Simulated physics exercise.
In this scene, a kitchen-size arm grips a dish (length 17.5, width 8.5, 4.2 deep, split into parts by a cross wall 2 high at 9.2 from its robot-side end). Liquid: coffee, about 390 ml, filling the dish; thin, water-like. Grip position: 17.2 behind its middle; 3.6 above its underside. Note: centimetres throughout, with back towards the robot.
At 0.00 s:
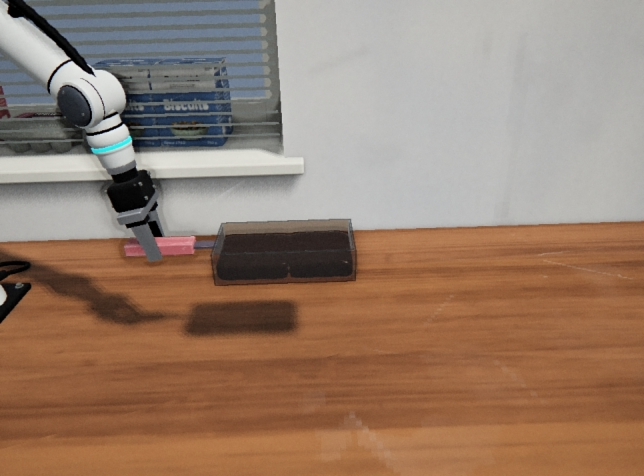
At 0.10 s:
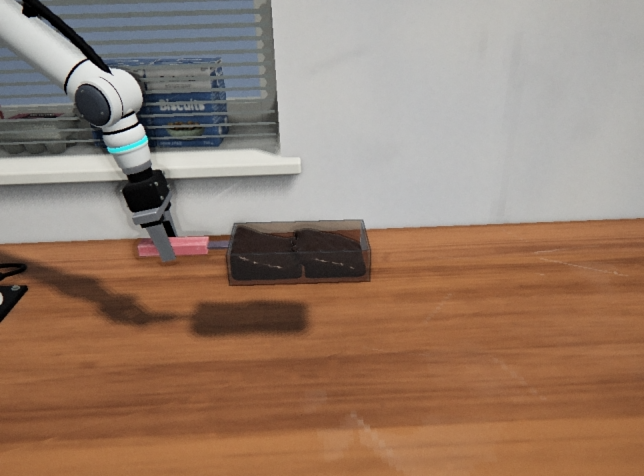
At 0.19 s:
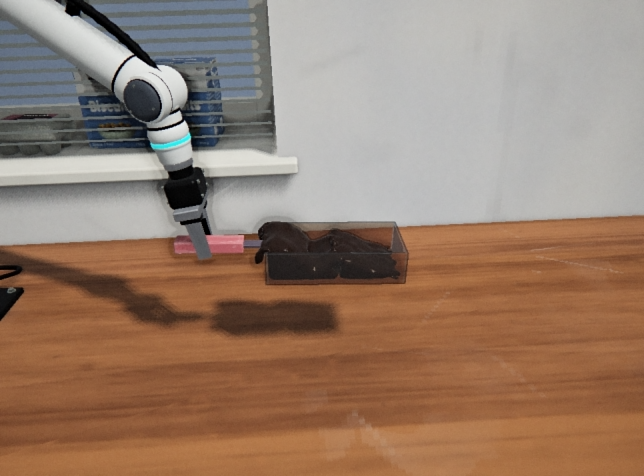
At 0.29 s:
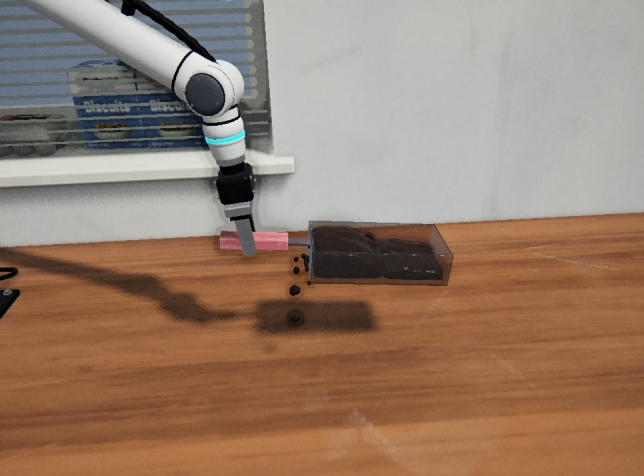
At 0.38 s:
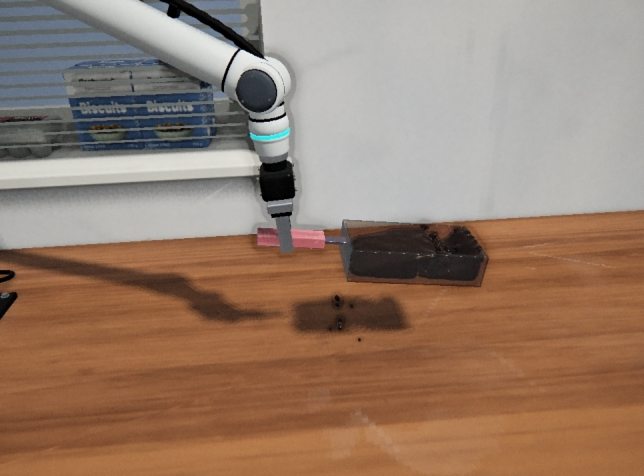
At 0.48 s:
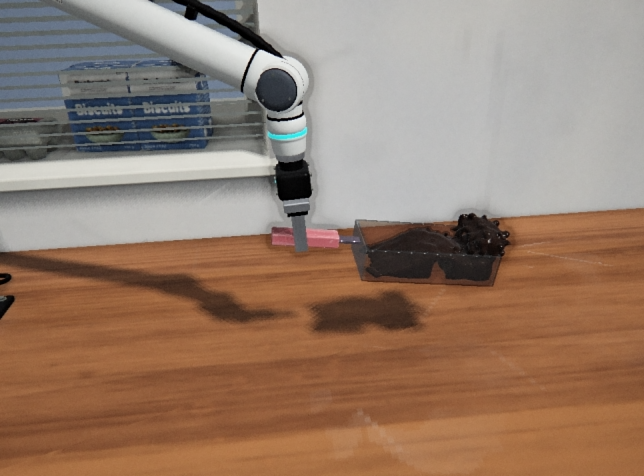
Dark coffee sloshed around in a clear dish as a white robot arm pulled it rightward by its pink handle, first dripping over the left end onto the wooden table, then surging up at the right.
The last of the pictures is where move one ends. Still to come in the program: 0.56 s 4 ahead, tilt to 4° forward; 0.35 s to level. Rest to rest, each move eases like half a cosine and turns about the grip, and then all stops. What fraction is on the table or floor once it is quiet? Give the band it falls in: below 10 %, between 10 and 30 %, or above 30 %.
The share falls between 10 and 30 %.
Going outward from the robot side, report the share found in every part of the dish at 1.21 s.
About 30 percent on the robot side and 50 percent on the far side.
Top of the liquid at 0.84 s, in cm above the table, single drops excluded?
The top of the liquid sits around 17 cm above the table.
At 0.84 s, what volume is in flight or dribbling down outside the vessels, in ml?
Roughly 0 ml at that moment.
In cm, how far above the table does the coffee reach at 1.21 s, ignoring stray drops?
The top of the liquid sits at around 18 centimetres above the table.
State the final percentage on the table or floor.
It works out at about 18 per cent.
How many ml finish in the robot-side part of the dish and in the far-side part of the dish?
It ends up near 160 ml and 160 ml respectively.
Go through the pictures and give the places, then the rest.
In the first picture, the dish floor at (287, 263), level; upper third of the coffee around (292, 248), from x 215 to 350, top at y 235; 205 ml in the robot-side part, 185 ml in the far-side part.
In the second picture, the dish floor at (300, 263), level; upper third of the coffee around (271, 247), from x 230 to 365, top at y 230; 220 ml in the robot-side part, 170 ml in the far-side part.
In the third picture, the dish floor at (333, 264), tilted 3° forward; upper third of the coffee around (287, 244), from x 255 to 400, top at y 220; 255 ml in the robot-side part, 130 ml in the far-side part, 5 ml in the air or running down outside.
In the fourth picture, the dish floor at (374, 264), tilted 5° forward; upper third of the coffee around (338, 245), from x 290 to 445, top at y 230; 260 ml in the robot-side part, 120 ml in the far-side part, 10 ml in the air or running down outside.
In the fifth picture, the dish floor at (407, 264), tilted 7° forward; upper third of the coffee around (404, 246), from x 330 to 485, top at y 225; 210 ml in the robot-side part, 170 ml in the far-side part, 5 ml on the table or floor, 5 ml in the air or running down outside.
In the sixth picture, the dish floor at (420, 264), tilted 8° forward; upper third of the coffee around (466, 239), from x 360 to 515, top at y 215; 230 ml in the far-side part, 140 ml in the robot-side part, 10 ml on the table or floor, 15 ml in the air or running down outside.
After 0.84 s, tilted 5° forward, liquid up to 18 above the table; 200 ml in the far-side part, 120 ml in the robot-side part, 70 ml on the table or floor.
After 1.21 s, tilted 2° forward, liquid up to 19 above the table; 195 ml in the far-side part, 120 ml in the robot-side part, 70 ml on the table or floor.
After 1.59 s, level, liquid up to 19 above the table; 170 ml in the far-side part, 150 ml in the robot-side part, 70 ml on the table or floor.
After 2.39 s, level, liquid up to 19 above the table; 160 ml in the far-side part, 160 ml in the robot-side part, 70 ml on the table or floor.
In the end, 160 ml in the far-side part, 160 ml in the robot-side part, 70 ml on the table or floor. That is 19 % on the table or floor.
